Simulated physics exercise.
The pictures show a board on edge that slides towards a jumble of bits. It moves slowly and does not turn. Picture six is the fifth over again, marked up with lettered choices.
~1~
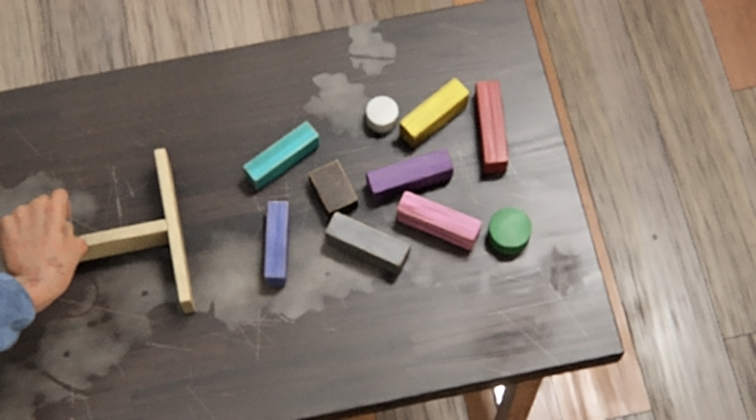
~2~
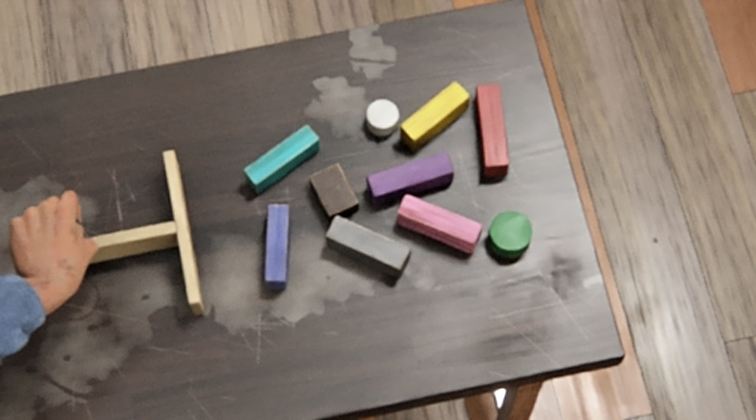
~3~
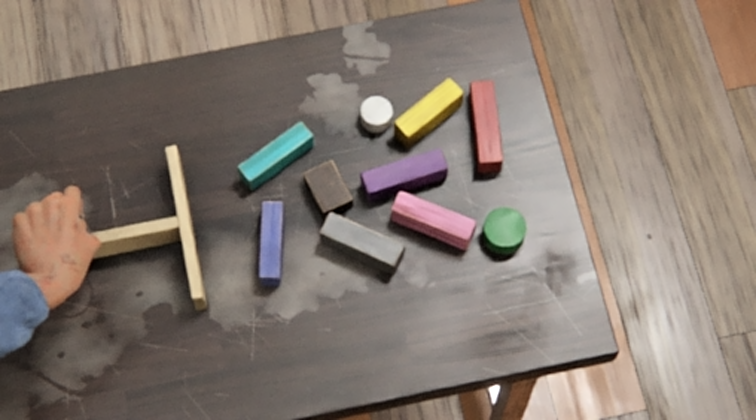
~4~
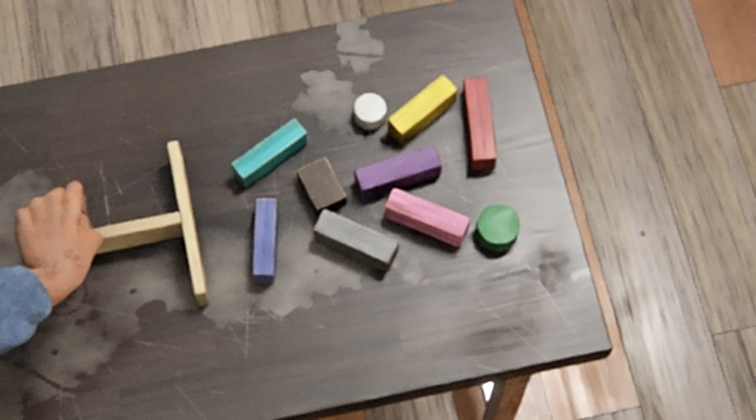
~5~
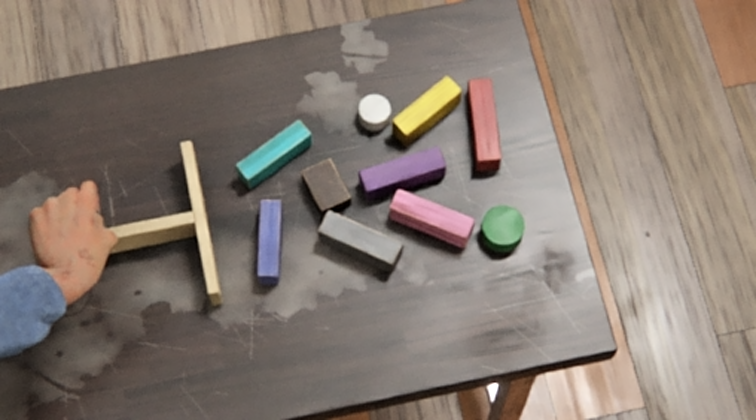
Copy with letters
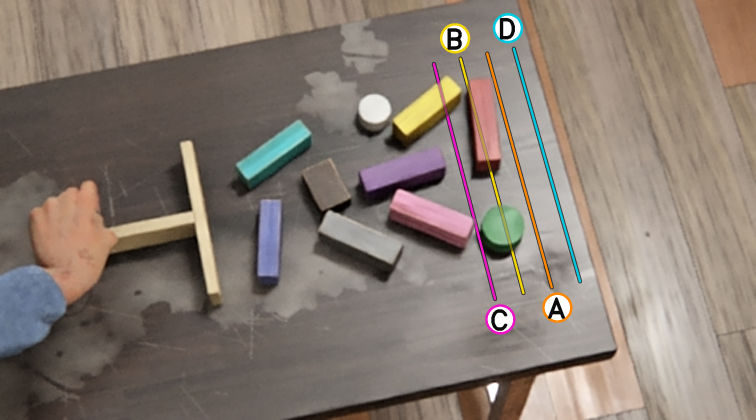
A hand in a blue sleeve slowly pushes a pale wooden T-shaped tool a short way rightward across a dark, scratched tabletop, seen from above over a wood-plank floor. Right of the tool lie teal, blue, black, grey, purple, pink, yellow and red blocks, with a white disc near the top and a green one at lower right. The pieces stay still and untouched while the camera drifts slightly.
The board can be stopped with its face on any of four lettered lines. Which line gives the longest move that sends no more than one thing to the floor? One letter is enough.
C is the last line within the limit.
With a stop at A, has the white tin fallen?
By then, no.
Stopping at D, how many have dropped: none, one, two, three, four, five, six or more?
In all, six or more.
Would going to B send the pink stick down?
No.
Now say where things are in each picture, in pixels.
The first picture shows grey bar (368, 243); pink stick (439, 221); red bar (492, 127).
The second picture shows board (181, 225); white tin (383, 119).
The third picture shows board (184, 220); black block (328, 190).
The fourth picture shows board (186, 216); purple bar (398, 172).
The fifth picture shows board (199, 216); yellow stick (427, 111); grey bar (360, 242); pink stick (432, 219).
On the marked copy, A at (518, 167); B at (491, 172); C at (463, 178); D at (546, 161).
With C. Early on, board (294, 197); turquoise stick (323, 135); grey bar (370, 242).
Further on, board (389, 178); red bar (512, 111); purple bar (483, 152).
At the end, board (460, 164); purple bar (557, 150); red bar (540, 100); none fallen.
As for the rest, A drops four; B drops three; D drops six.
